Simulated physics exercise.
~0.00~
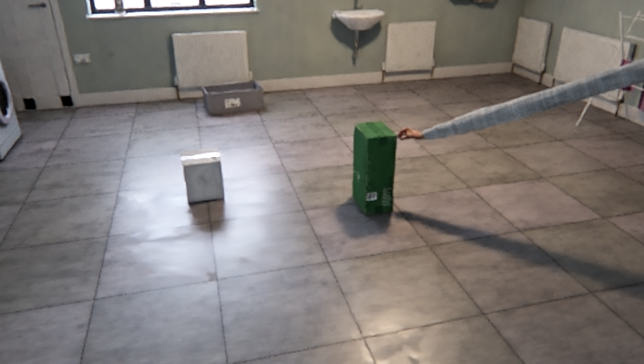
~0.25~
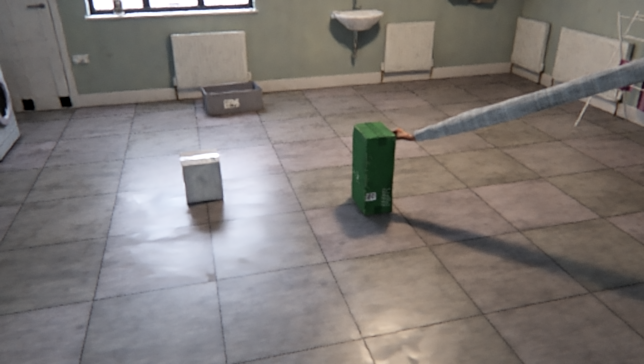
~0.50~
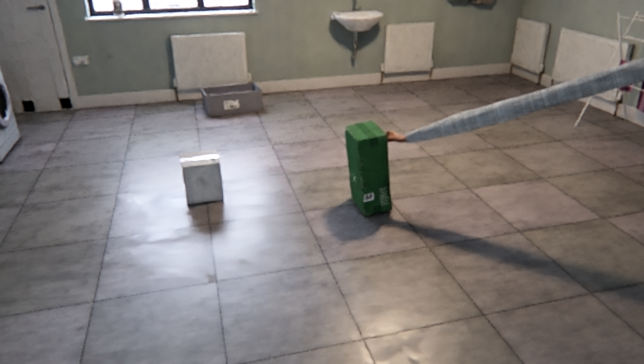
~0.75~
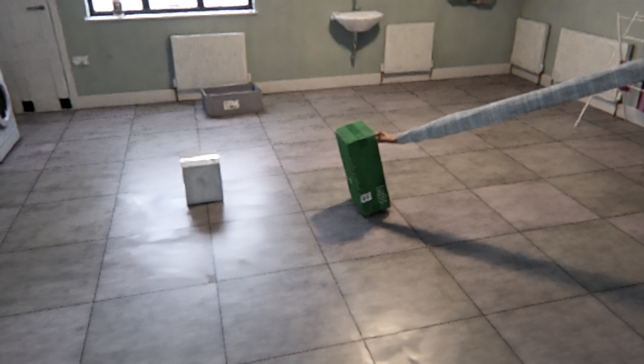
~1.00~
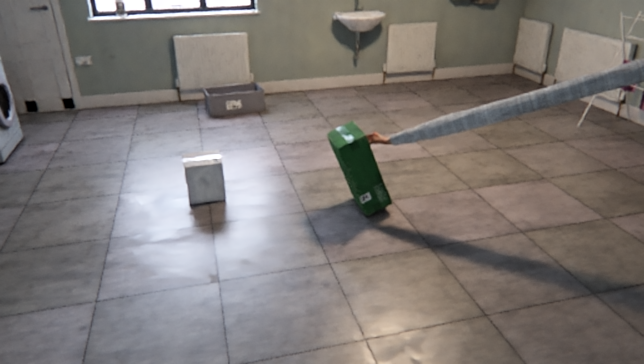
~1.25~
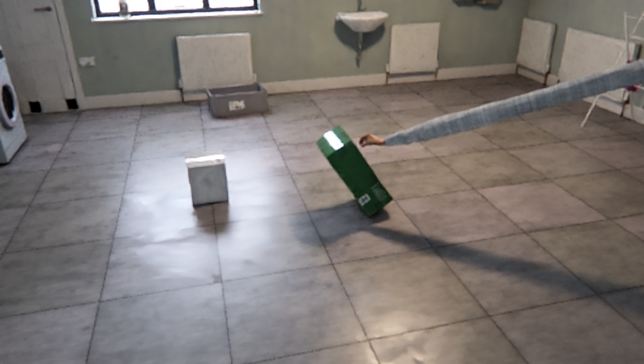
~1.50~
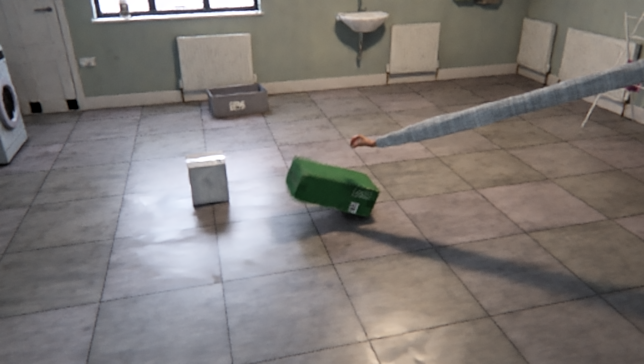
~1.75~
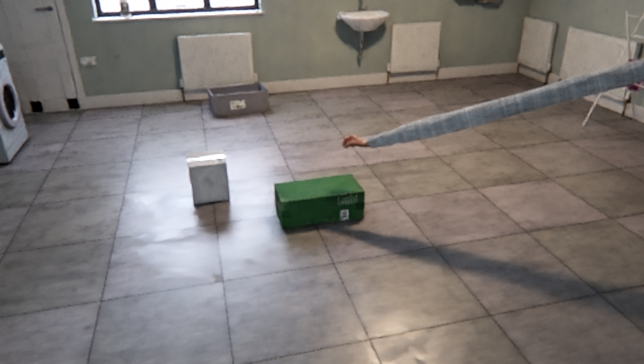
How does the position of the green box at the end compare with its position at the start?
At the start the green box stands upright on the floor, and by the end it is lying on its side.
